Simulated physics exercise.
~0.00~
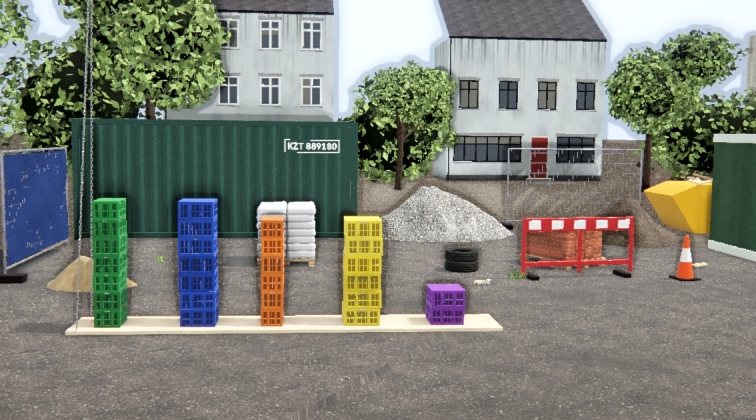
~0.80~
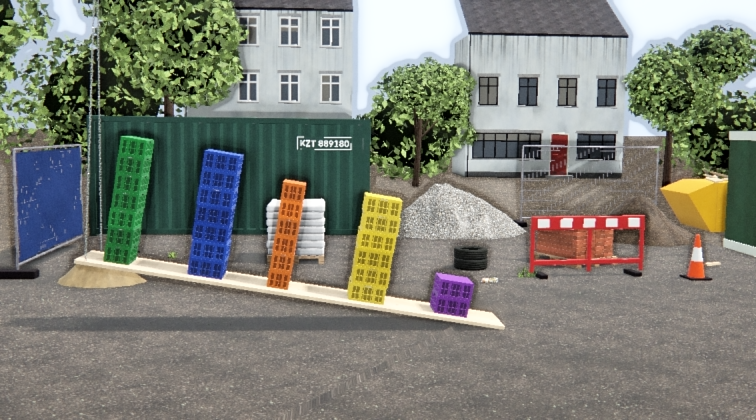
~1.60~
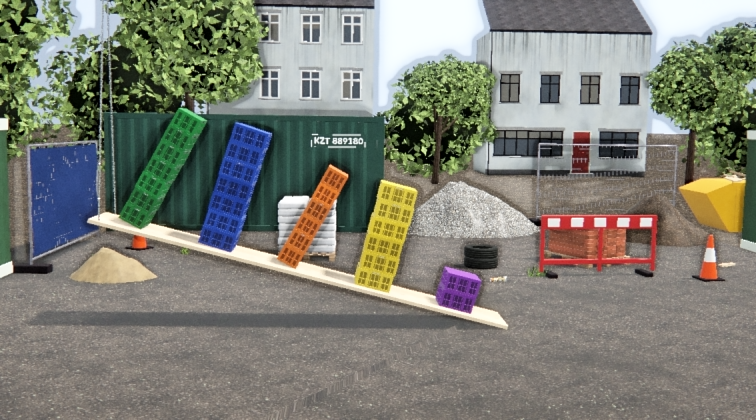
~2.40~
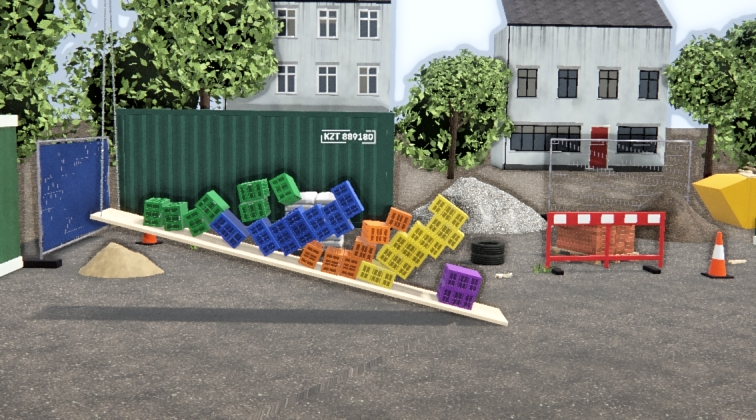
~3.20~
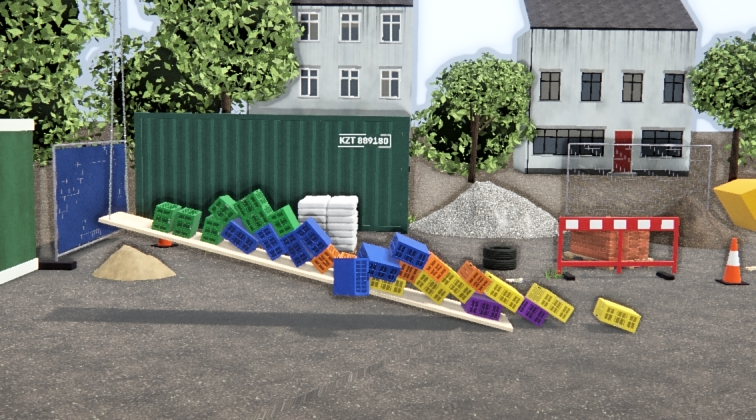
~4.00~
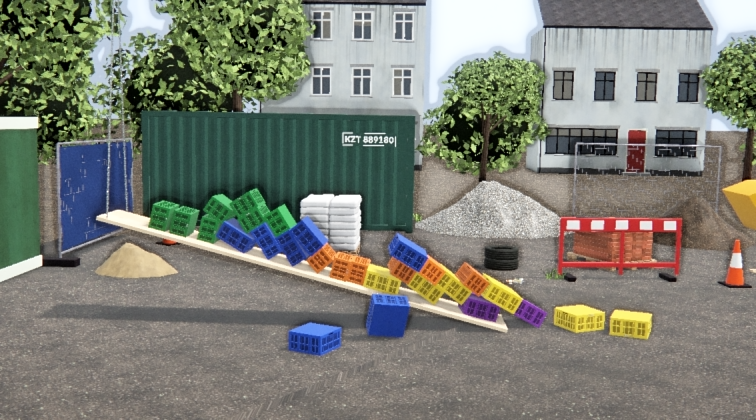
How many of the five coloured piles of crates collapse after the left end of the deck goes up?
At least four of the piles collapse. Their crates end up jumbled along the sloping deck, with some blue and yellow ones on the ground.
